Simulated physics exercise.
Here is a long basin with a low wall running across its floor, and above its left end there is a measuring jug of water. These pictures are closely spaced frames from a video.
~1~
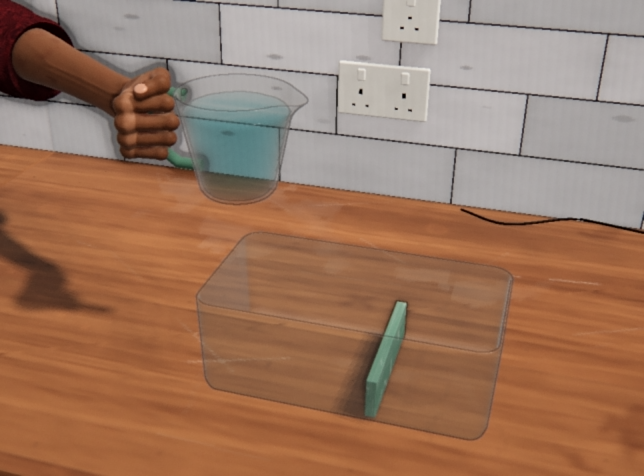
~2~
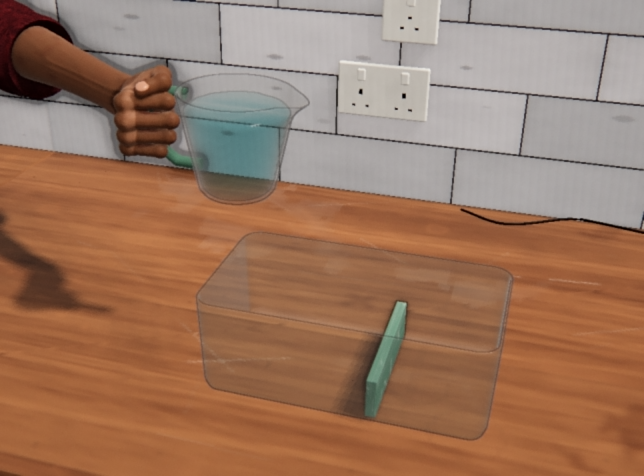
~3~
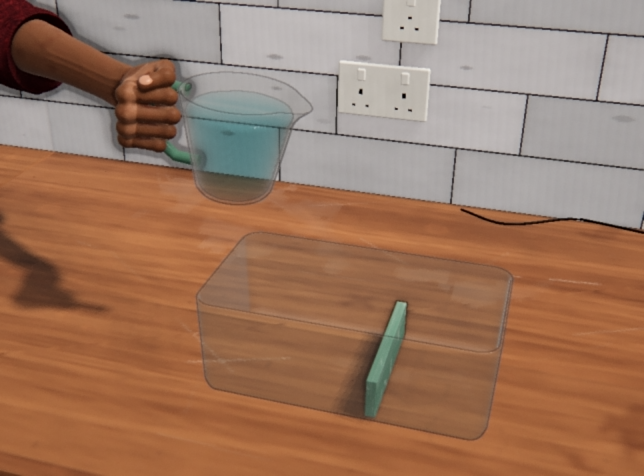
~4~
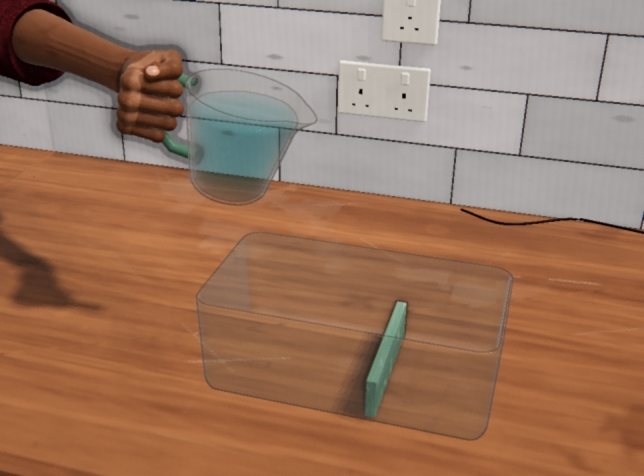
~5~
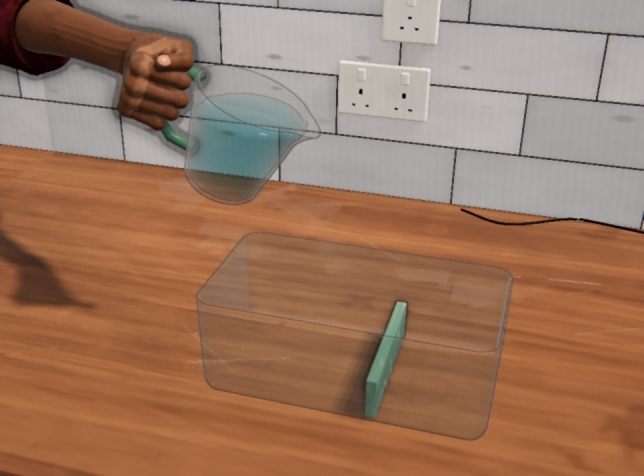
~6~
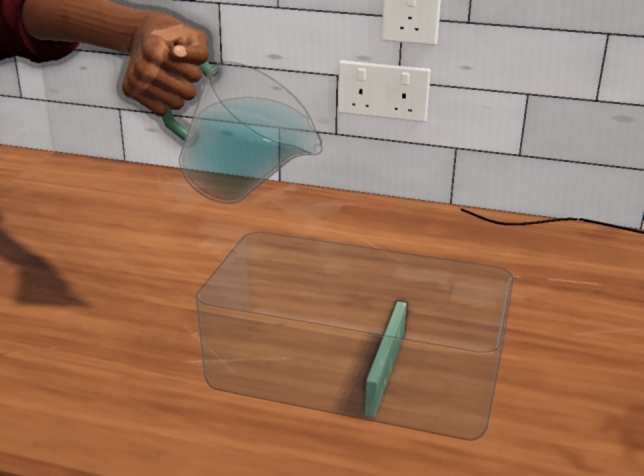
On a wooden kitchen worktop, a hand tilting a clear jug of blue water rightward above a transparent basin with a green divider.
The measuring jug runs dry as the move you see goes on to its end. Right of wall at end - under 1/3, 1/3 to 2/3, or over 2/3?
I'd put the amount right of the wall under the one-third mark.
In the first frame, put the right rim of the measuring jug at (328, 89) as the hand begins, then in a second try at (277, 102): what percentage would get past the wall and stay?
The first gives 20 %, the second 5 %.
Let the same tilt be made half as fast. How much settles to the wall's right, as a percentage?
Near 10 in a hundred.
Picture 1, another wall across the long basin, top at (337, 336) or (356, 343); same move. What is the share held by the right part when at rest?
It would come to roughly 75 per cent the first time and roughly 40 per cent the second.
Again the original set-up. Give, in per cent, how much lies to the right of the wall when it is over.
Share: Roughly 5 %.
A moment on, the measuring jug is tipped on its side and 40 per cent is still to pour, 26 is left of the wall and 0 right of it.
Next, the measuring jug is tipped right over and 7 per cent is still to pour, 74 is left of the wall and 1 right of it.
Then the measuring jug is tipped right over and 1 per cent is still to pour, 83 is left of the wall and 6 right of it.
Later the measuring jug is tipped right over and 0 per cent is still to pour, 85 is left of the wall and 7 right of it.
Finally, 85 per cent lies left of the wall, 7 right of it and 7 outside.
